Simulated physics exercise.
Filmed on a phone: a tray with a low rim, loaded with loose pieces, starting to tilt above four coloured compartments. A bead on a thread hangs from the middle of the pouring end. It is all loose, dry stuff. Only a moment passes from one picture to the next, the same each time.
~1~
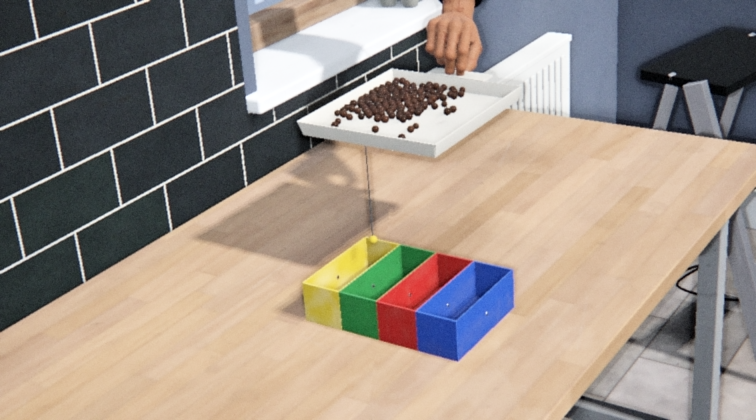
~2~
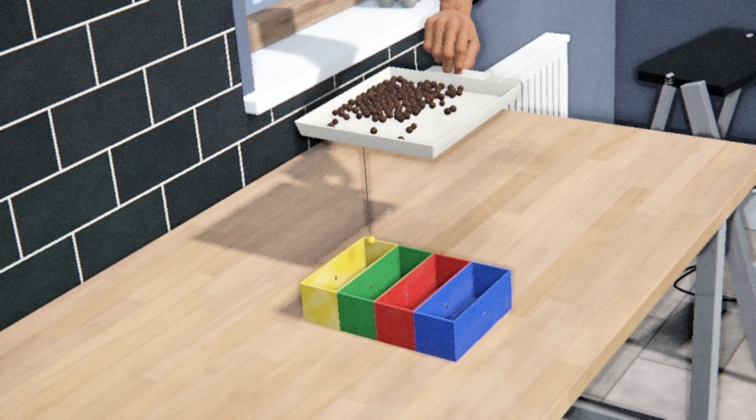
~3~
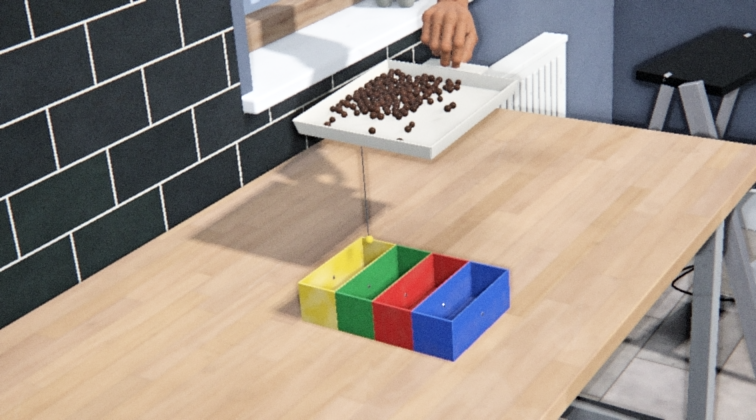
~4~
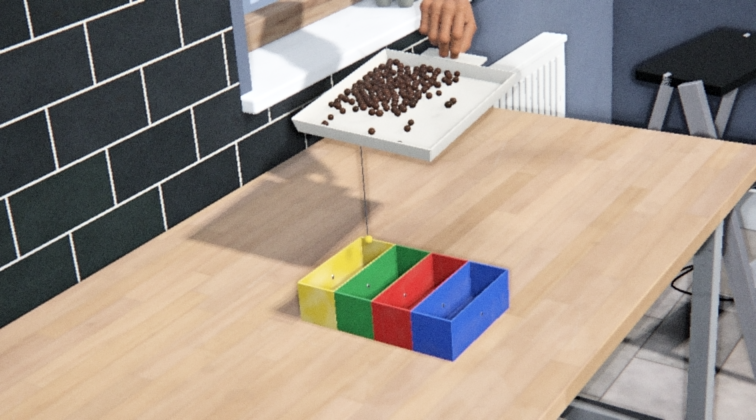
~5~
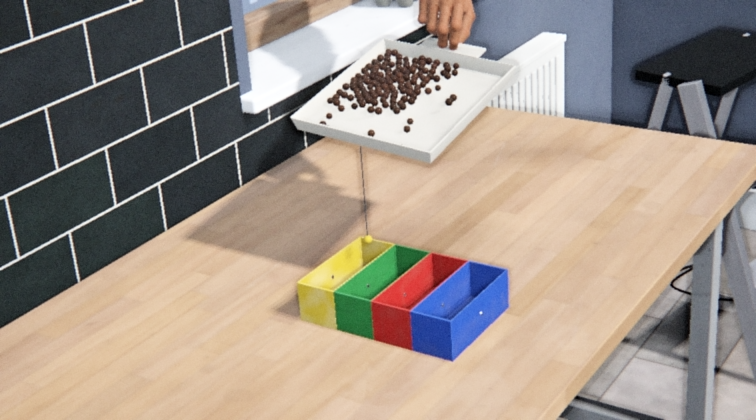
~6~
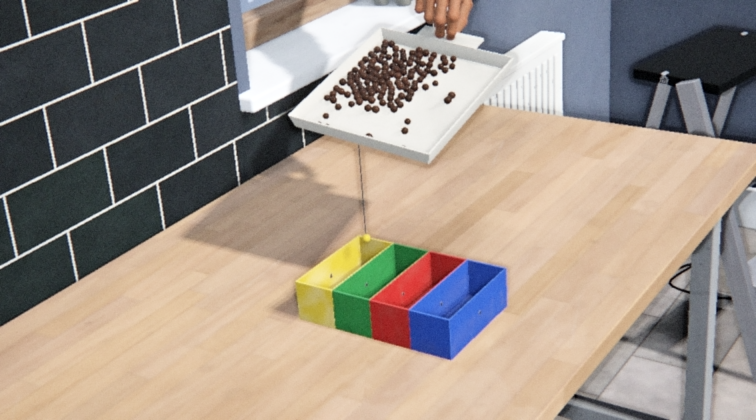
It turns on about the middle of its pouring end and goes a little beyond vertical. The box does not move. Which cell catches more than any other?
It favours the red compartment.
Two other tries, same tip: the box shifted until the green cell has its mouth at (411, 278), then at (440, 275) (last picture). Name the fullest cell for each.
The first try: That green cell. The second: Green.
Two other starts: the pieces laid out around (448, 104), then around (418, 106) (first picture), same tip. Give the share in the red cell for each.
In turn 70 and 70 in a hundred.
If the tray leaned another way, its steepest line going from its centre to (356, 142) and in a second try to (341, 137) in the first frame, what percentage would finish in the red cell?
Near 0 % and 0 %.
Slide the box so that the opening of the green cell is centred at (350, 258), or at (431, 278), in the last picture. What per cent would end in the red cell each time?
Roughly 20 per cent, and 10 per cent.
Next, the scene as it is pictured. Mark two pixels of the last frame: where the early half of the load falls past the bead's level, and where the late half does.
Around (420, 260) and then (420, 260).
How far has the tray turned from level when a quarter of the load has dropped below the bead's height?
Around 80° of tilt.
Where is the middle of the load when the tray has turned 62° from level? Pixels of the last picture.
Close to (403, 148).
Just after the last frame, tray tipped steeply; the larger part on the tray; about a tenth in the red cell; just a few in the blue cell; just a few in the green cell; just a few in the yellow cell; about a tenth falling or outside the box.
A moment on, tray tipped past a quarter turn; just a few on the tray; roughly half in the red cell; roughly a quarter in the green cell; about a tenth in the blue cell; just a few in the yellow cell; about a tenth falling or outside the box.
Further on, tray tipped past a quarter turn; roughly two thirds in the red cell; roughly a quarter in the green cell; about a tenth in the blue cell; just a few in the yellow cell; just a few falling or outside the box.
When it is over, tray tipped past a quarter turn; roughly two thirds in the red cell; roughly a quarter in the green cell; about a tenth in the blue cell; just a few in the yellow cell; just a few outside the box.
